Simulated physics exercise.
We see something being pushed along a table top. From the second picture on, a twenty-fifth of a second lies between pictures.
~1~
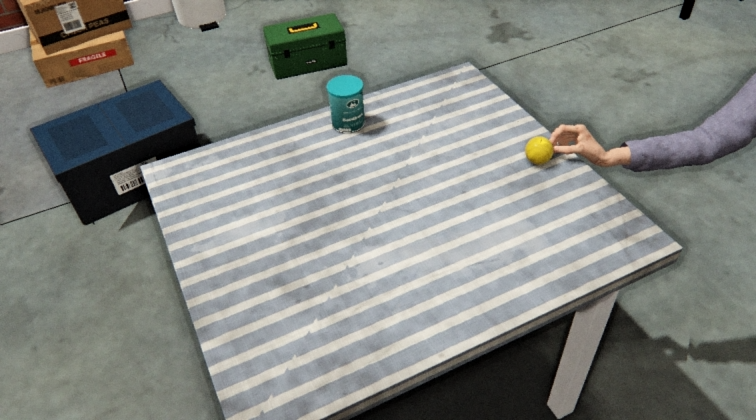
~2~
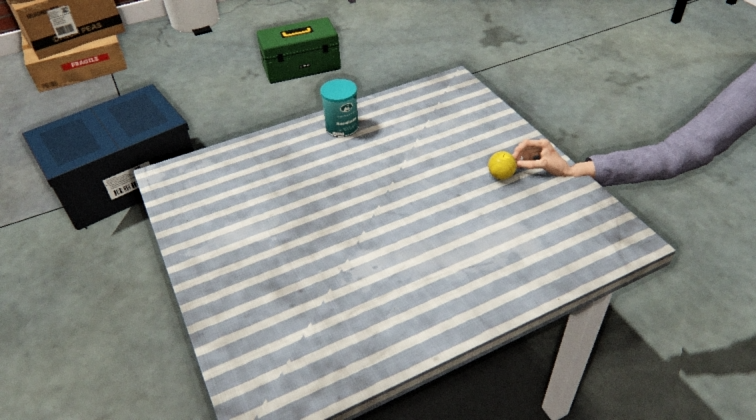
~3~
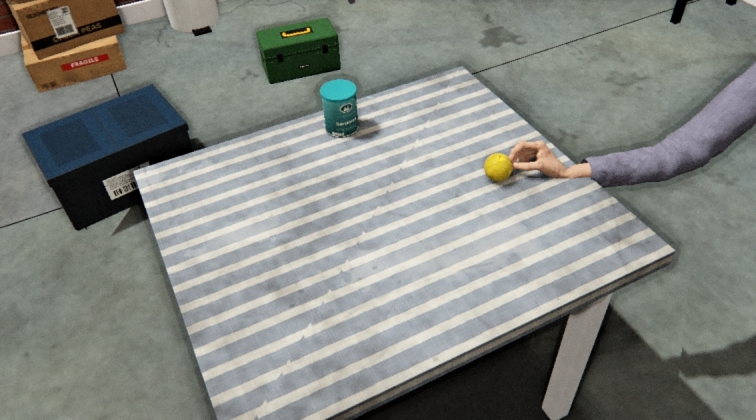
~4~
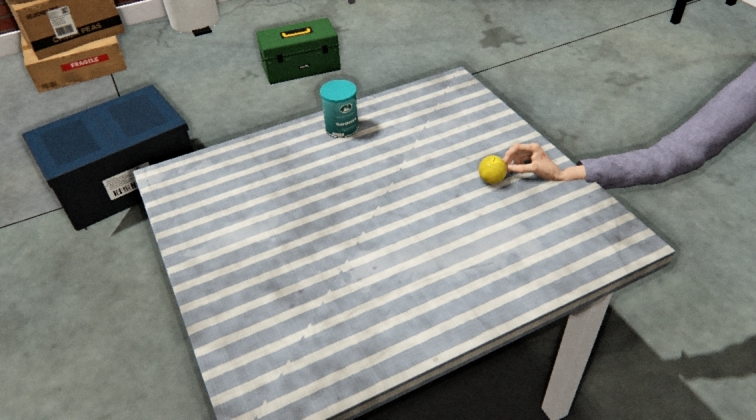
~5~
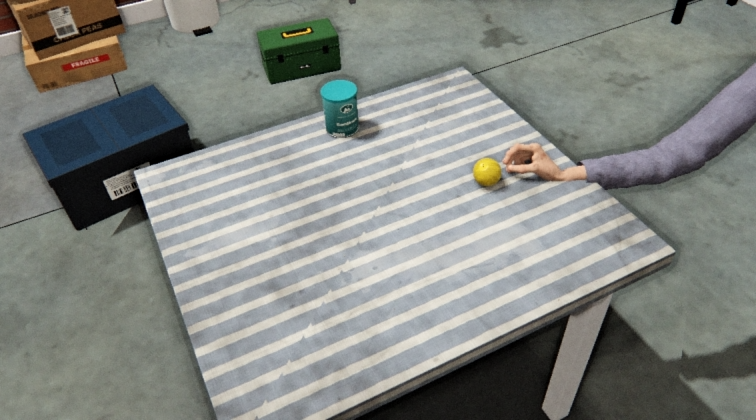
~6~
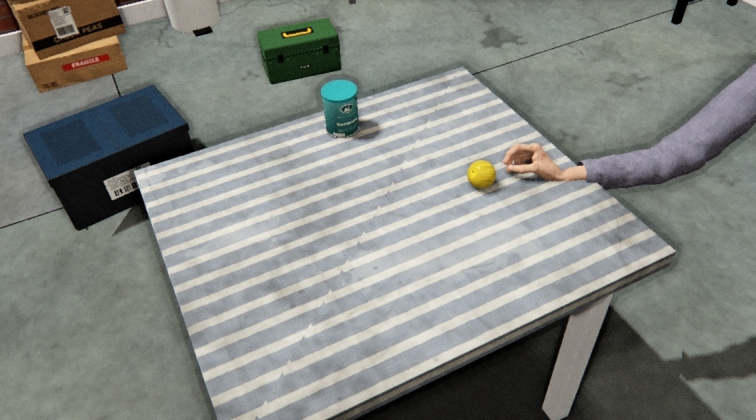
At first, a hand in a purple sleeve holds a small round yellow fruit at the right side of a striped table, with a teal canister near the back. The hand pushes it left across the top, then stays still while the fruit moves slightly farther left, away from the fingers.
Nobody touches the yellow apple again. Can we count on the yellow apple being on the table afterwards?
The yellow apple stays on the table.
Then, 0.10 s on from there, yellow apple shifted about its own width near (469, 179).
Then, 0.20 s on from there, yellow apple shifted about its own width near (458, 183).
Then, 0.40 s on from there, yellow apple shifted well along near (445, 189).
In the end, moved from the start, yellow apple. At the end, from the last picture's camera, yellow apple near (441, 190).
